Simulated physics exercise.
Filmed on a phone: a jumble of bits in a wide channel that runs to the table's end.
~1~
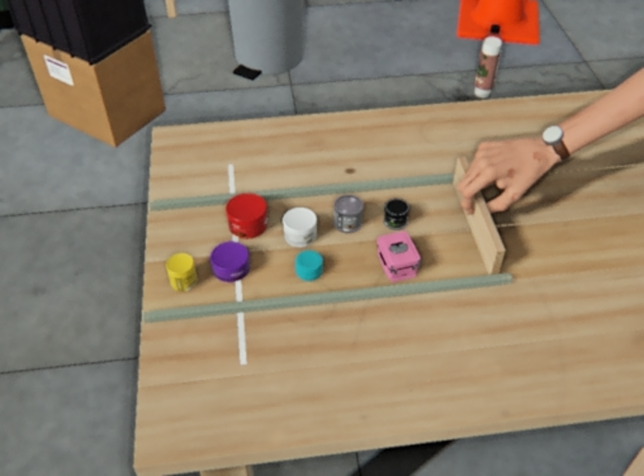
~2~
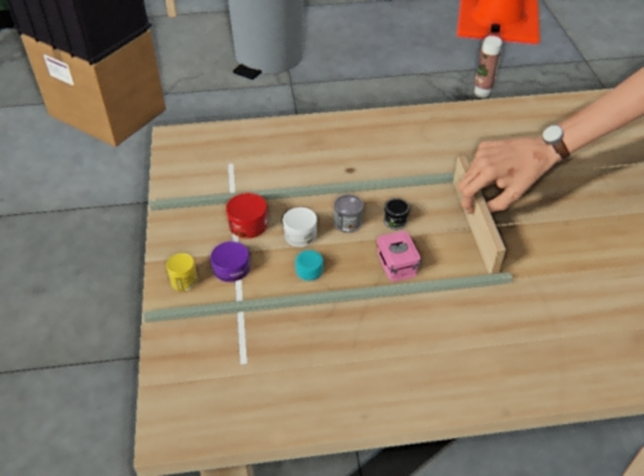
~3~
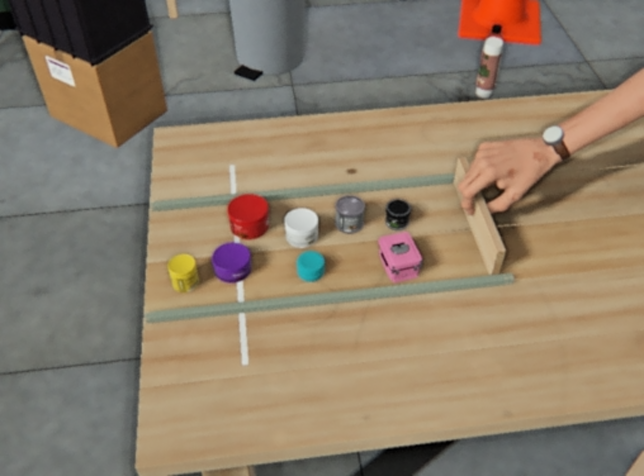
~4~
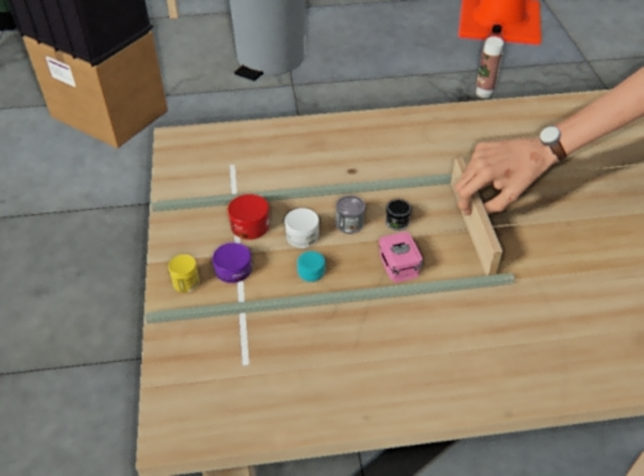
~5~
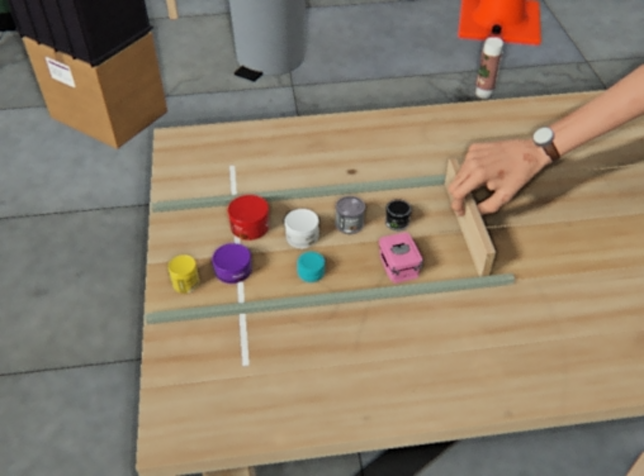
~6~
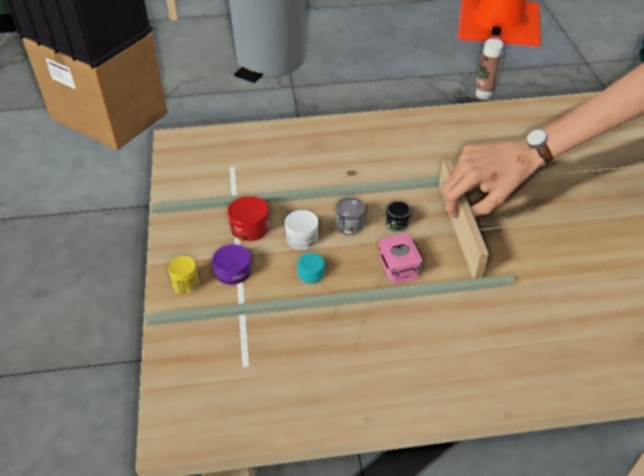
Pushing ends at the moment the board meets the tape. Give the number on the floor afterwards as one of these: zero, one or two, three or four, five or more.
The fallen count comes to none.
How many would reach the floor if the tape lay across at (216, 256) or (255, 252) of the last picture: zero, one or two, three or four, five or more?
First place: Not one; second place: Zero.
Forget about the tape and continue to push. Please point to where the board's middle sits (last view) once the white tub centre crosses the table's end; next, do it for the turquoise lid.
For the white tub at (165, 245), for the turquoise lid at (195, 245).
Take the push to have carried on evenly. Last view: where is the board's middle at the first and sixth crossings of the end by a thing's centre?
At (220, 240) for the first, at (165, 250) for the sixth.
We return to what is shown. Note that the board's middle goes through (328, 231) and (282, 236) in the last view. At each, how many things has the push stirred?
Moved so far: 5, later 7.
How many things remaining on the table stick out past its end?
Counting them gives 0.
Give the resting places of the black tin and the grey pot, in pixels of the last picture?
Final positions: Near (224, 230); near (221, 209).
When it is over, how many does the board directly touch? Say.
4 of them.
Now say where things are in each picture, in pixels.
In the first picture, yellow tub (182, 273); purple tub (231, 262); red tub (247, 216); board (477, 214); tape (236, 251).
In the second picture, purple tub (231, 262); pink case (398, 256).
In the third picture, red tub (249, 217); turquoise lid (311, 266).
In the fourth picture, yellow tub (184, 274); board (474, 215).
In the fifth picture, purple tub (233, 263); grey pot (350, 215).
In the sixth picture, yellow tub (184, 275); purple tub (232, 265); red tub (249, 219); board (462, 218); tape (238, 254).
Soon after, none off yet; yellow tub at rest near (184, 275); purple tub at rest near (232, 265); red tub at rest near (249, 219).
At rest, the number that fall off is zero.
